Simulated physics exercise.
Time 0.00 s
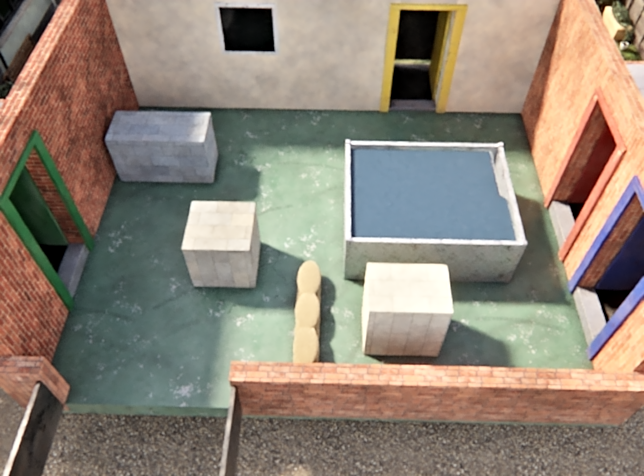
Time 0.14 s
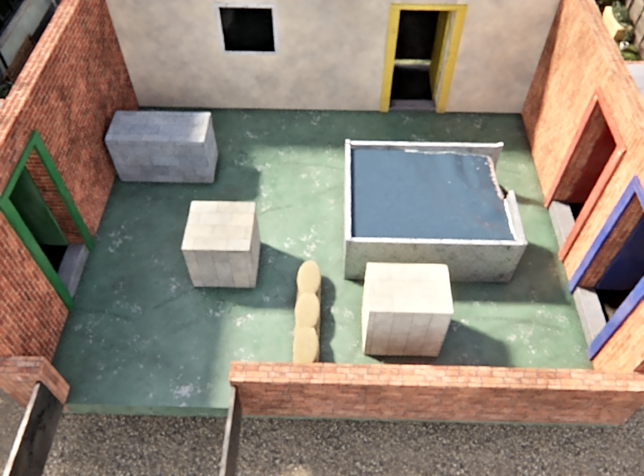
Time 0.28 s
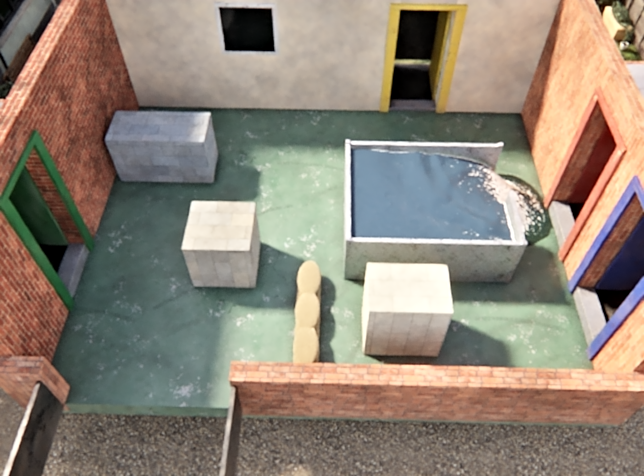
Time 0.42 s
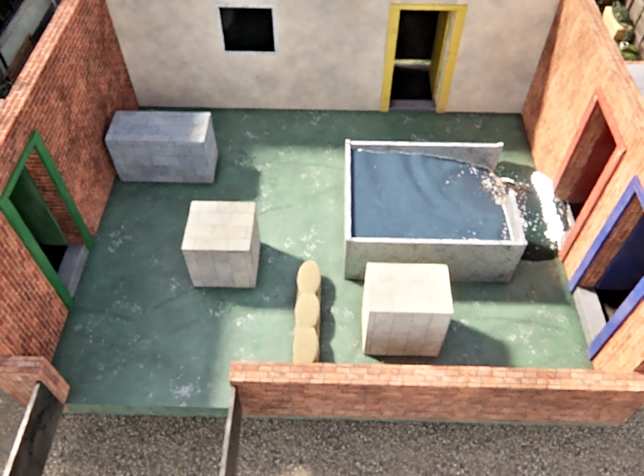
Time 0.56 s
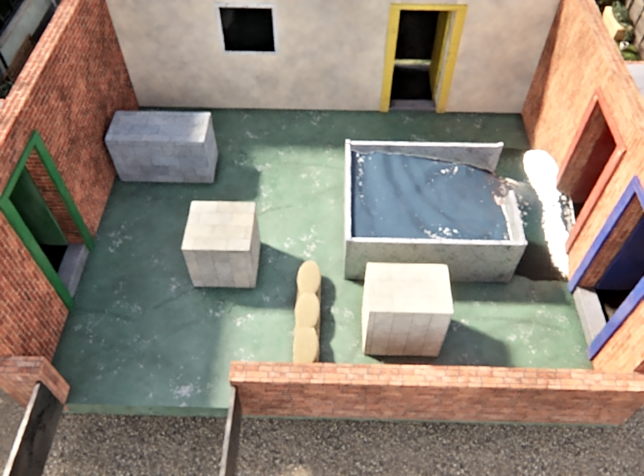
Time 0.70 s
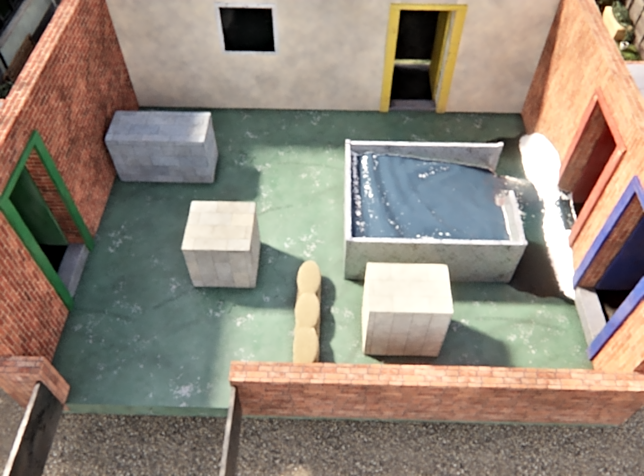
In a walled yard with coloured doorways, blocks and stacked sandbags, a rectangular tank of still blue water stands near the right wall. Its right side breaks open and water spills through the gap, then surges against the brick wall and spreads along it in white foam as the tank's surface ripples.
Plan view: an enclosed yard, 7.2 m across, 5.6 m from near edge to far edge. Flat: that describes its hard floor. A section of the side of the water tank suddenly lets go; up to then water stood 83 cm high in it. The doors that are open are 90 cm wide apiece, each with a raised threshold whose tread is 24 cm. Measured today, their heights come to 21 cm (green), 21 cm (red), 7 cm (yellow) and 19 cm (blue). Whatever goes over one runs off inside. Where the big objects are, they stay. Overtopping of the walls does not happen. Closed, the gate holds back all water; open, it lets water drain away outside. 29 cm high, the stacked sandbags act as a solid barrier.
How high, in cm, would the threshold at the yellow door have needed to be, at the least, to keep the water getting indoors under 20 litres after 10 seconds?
About 8.5 cm.
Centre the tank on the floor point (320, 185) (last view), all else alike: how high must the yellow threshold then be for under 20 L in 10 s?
It must be around 17 cm tall.
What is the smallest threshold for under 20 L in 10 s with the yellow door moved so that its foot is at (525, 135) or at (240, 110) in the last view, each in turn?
About 28 cm for the first and 8.5 cm for the second.
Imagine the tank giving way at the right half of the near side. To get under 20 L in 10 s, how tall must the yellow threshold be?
Minimum height: Approx. 5.5 cm.
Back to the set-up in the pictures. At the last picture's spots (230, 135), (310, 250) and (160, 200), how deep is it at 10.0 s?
11, 4 and 3 cm, respectively.
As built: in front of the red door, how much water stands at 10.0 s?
It comes to about 11.0 centimetres deep.
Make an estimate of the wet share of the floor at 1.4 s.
15 %.
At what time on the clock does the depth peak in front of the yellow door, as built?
The level tops out around 2.4 s.
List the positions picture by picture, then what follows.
In the first picture, still water, 83 cm deep, in the water tank at (429, 193); the yellow door at (419, 66) is dry.
In the second picture, the front is at a hidden place, 0.3 m from the gap at (494, 196); 0.2 m2 of floor is wet, 83 cm left at the back.
In the third picture, the front is at (546, 224), 0.8 m from the gap at (493, 197); 0.9 m2 of floor is wet, 83 cm left at the back.
In the fourth picture, the front is at (562, 204), 1.1 m from the gap at (493, 198); 1.6 m2 of floor is wet, 83 cm left at the back.
In the fifth picture, the gap is at (493, 198), the front 1.3 m out at (565, 277); the back of the water tank holds 80 cm.
In the sixth picture, water pours out at (493, 197) and has run 1.6 m, to (525, 135); about 13 cm deep outside, 73 cm at the back; 1.8 m in a straight line remain to the yellow door at (419, 66).
After 1.4 s water covers 15 % of the floor, deepest (60 cm) near (538, 207); it has not reached the yellow door.
After 3.0 s water covers 45 % of the floor, deepest (38 cm) near (538, 207); 12 cm at the yellow door, 11 litres in over its 7 cm threshold.
After 10.0 s water covers 95 % of the floor, deepest (14 cm) near (538, 207); 5 cm at the yellow door, 35 litres in over its 7 cm threshold.
At the yellow door as built, the water arrived by 1.5 s and peaked near 12 cm at 2.4 s.
Run again over the same 10 s with other heights there, 41 litres in over 6.5 cm, 9 litres over 10.5 cm. The limit of 20 litres is kept from about 8.5 cm up.
